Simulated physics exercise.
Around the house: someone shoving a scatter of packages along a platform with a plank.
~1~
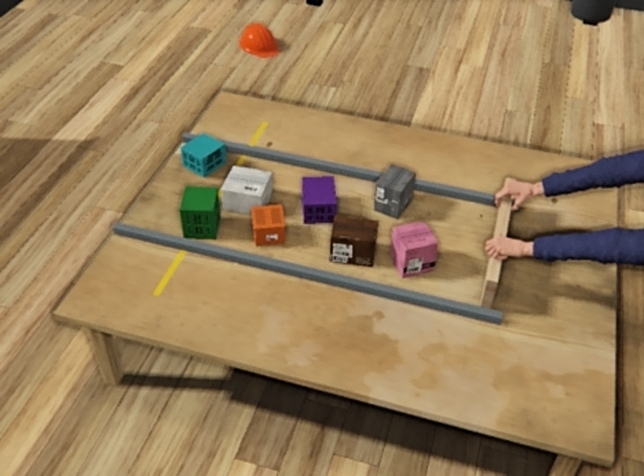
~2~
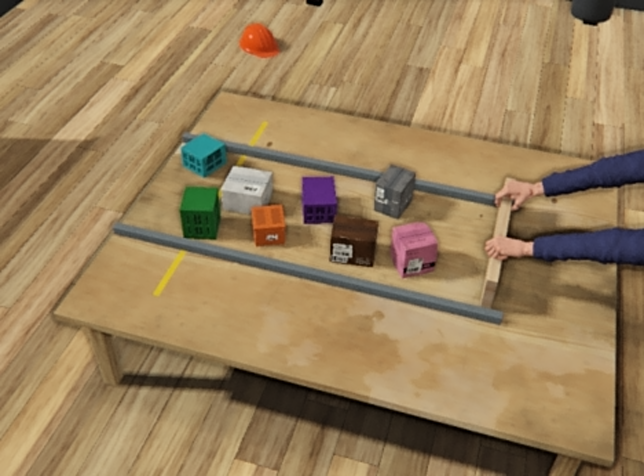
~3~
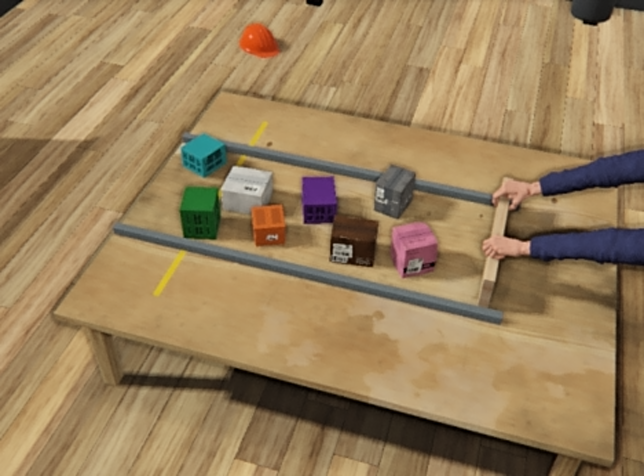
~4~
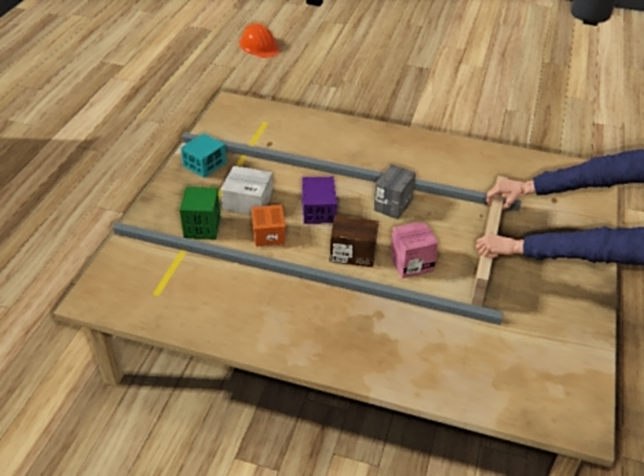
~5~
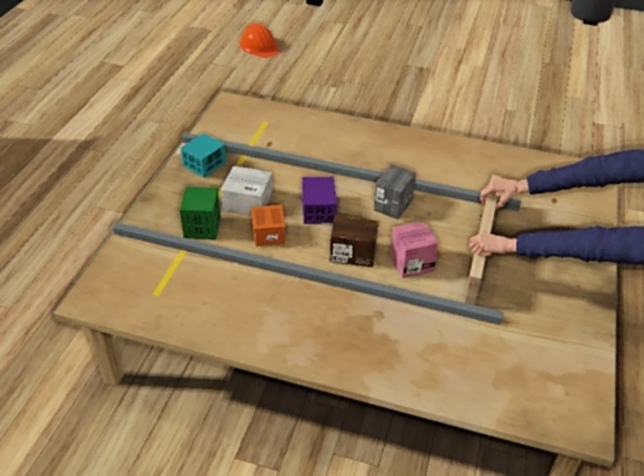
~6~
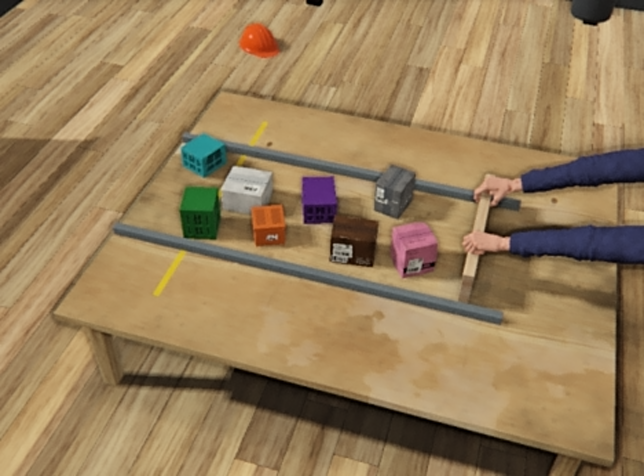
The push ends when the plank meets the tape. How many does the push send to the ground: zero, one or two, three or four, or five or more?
Here the number that fall off is one or two.
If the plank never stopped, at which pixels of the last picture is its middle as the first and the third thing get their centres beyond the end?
Near (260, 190) and (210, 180).
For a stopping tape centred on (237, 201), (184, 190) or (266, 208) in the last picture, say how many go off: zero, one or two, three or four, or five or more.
For each place: 1 or 2; 5 or more; not one.
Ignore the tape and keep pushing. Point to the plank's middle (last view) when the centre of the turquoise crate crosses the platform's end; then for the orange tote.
For the turquoise crate at (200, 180), for the orange tote at (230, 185).
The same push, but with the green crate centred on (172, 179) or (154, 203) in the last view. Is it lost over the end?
In turn it is lost; drops off.
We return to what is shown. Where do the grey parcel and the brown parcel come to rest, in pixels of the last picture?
First (226, 149), then (150, 204).
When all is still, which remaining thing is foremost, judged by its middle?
The white parcel ends nearest.
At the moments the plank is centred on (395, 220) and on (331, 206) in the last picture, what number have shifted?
The counts are 3 and 6.
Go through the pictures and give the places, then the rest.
The first frame shows turquoise crate (204, 155); green crate (201, 213); white parcel (248, 191); plank (498, 242); tape (218, 197).
The second frame shows green crate (201, 213); plank (498, 242).
The third frame shows white parcel (248, 191); grey parcel (395, 192).
The fourth frame shows turquoise crate (204, 155); pink parcel (414, 250).
The fifth frame shows green crate (201, 213); orange tote (269, 226).
The sixth frame shows turquoise crate (204, 155); green crate (201, 213); white parcel (248, 191); plank (477, 237); tape (218, 197).
Soon after, none off yet; turquoise crate at rest near (204, 155); green crate at rest near (201, 213); white parcel at rest near (248, 191).
At rest, the number that fall off is one or two; fallen, orange tote and green crate.
